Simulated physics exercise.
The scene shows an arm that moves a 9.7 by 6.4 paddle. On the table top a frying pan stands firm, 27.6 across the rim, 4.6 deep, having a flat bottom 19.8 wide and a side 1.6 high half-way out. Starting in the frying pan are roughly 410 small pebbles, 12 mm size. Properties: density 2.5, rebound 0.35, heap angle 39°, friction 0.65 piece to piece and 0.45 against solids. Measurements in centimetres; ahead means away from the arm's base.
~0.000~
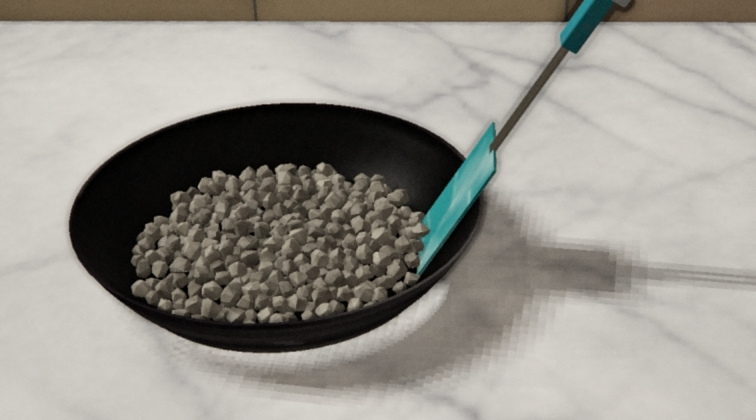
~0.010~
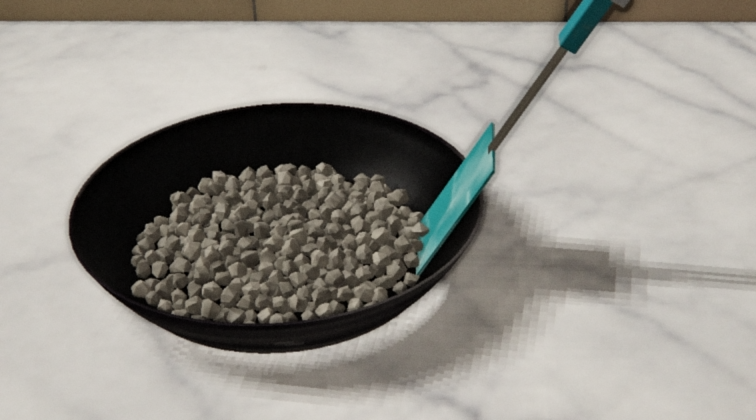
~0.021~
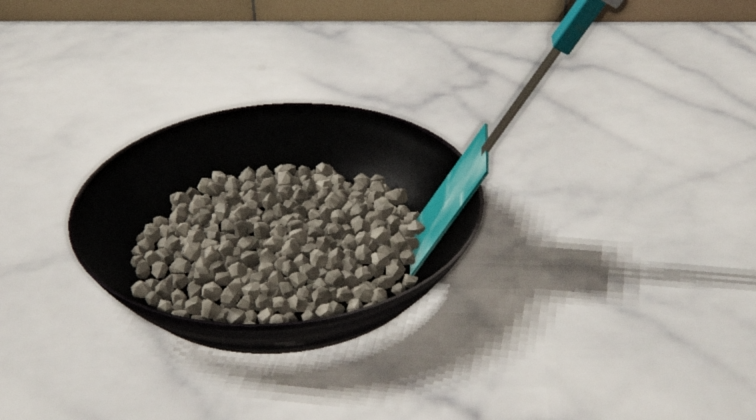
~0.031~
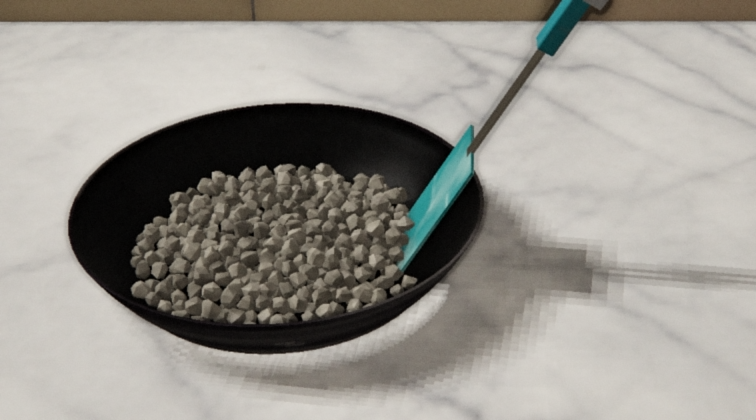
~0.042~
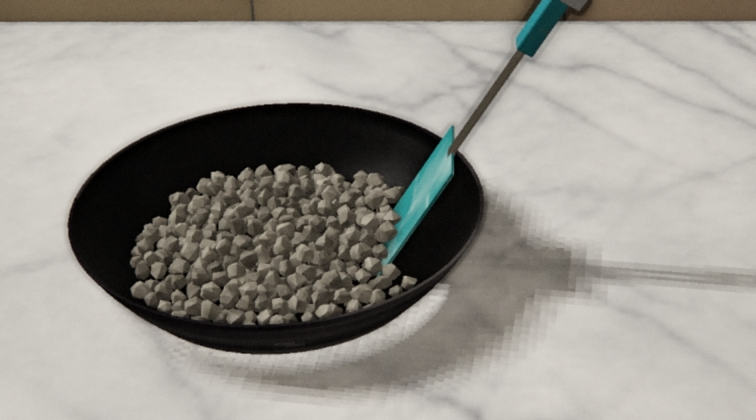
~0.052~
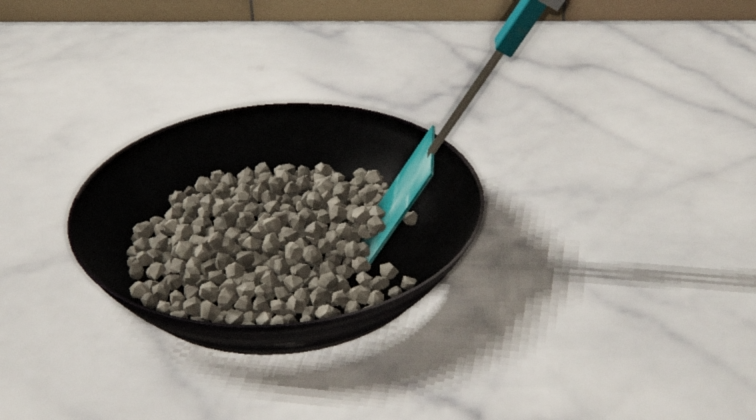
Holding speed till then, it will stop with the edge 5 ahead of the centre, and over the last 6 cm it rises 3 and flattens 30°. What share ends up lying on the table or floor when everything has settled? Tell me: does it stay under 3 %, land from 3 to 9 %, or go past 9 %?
It lands from 3 to 9 %.
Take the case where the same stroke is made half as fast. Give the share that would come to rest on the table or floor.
0 per cent, about.
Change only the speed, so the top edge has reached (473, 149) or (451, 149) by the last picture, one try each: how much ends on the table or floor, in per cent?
About 0 and 0 per cent.
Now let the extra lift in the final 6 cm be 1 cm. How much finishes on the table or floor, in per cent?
5 per cent.
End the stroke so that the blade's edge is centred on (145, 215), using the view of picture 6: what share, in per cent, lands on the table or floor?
About 20 per cent.
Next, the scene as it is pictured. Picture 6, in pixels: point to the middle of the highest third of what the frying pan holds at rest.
It is centred near (147, 223).
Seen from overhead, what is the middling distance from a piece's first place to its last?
Somewhere around 3 centimetres, I'd say.
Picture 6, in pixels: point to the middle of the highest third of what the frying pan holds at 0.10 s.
(236, 216).
After 0.08 s, sloping 59°, highest piece 7 above the table; 407 in the frying pan.
After 0.10 s, sloping 50°, highest piece 9 above the table; 407 in the frying pan.
After 0.31 s, sloping 29°, highest piece 6 above the table; 389 in the frying pan, 9 on the table or floor, 9 on the blade or in flight.
After 1.36 s, sloping 29°, highest piece 6 above the table; 389 in the frying pan, 18 on the table or floor.
At rest, 389 in the frying pan, 18 on the table or floor. That is 4 % on the table or floor.
